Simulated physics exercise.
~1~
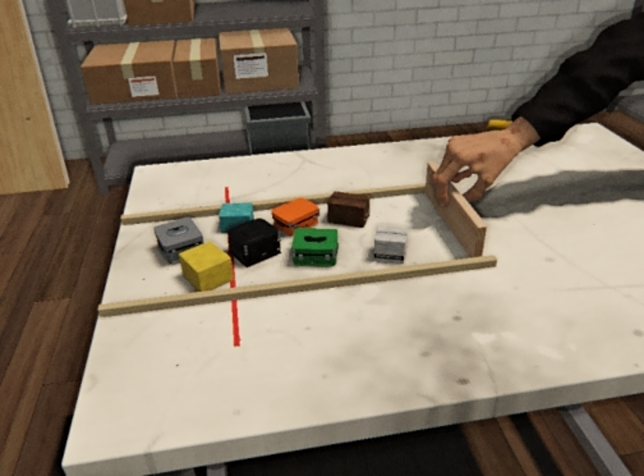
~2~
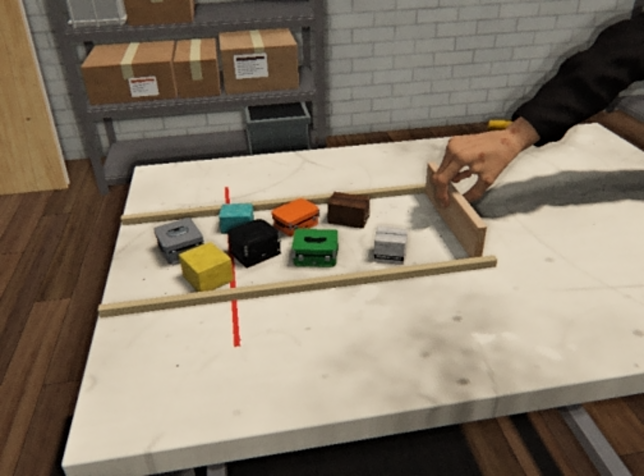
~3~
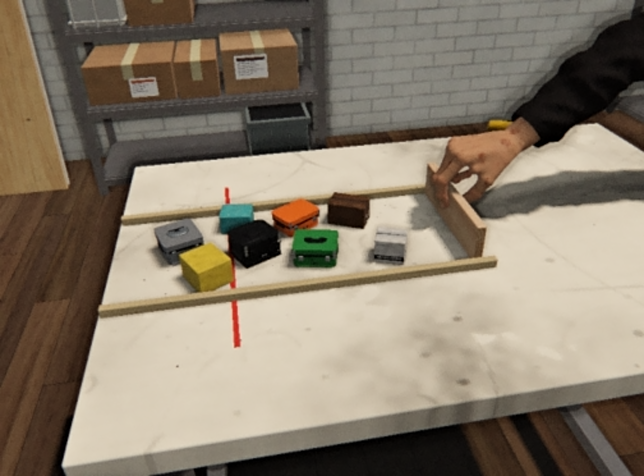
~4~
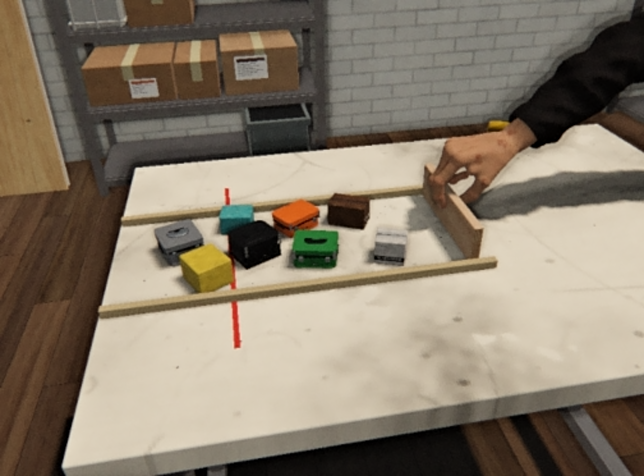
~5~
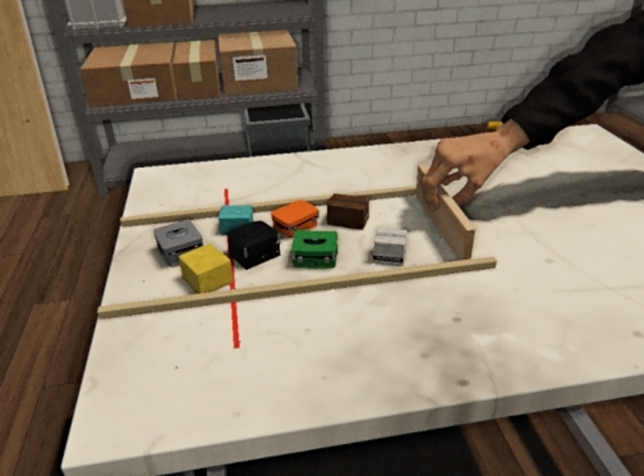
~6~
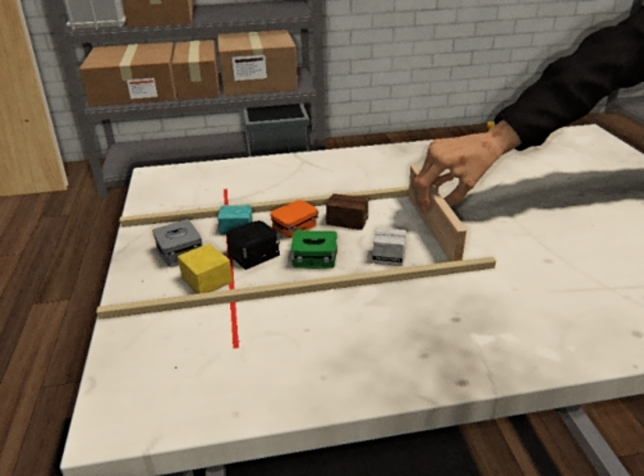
A hand holding a wooden board upright on a marble table, then sliding it slightly left towards small, still, colourful cases and blocks.
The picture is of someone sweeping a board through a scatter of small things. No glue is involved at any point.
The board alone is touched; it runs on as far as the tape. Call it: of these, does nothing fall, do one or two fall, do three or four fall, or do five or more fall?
Nothing falls.
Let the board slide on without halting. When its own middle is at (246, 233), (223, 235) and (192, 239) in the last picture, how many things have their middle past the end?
The counts would come out as 0, 0 and 2.
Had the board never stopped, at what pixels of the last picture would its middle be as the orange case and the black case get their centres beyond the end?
Near (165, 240) and (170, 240).
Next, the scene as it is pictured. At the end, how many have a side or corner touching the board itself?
It's 3 of them.
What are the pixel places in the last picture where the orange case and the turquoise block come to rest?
In the last view, the middles sit near (170, 229) and near (136, 226).
A little later, none off yet; grey case at rest near (178, 244); yellow block at rest near (205, 269); turquoise block at rest near (236, 220).
Next, none off yet; grey case moving near (173, 243); yellow block at rest near (205, 269); turquoise block shifted about its own width near (196, 219).
When it is over, the number that fall off is zero.
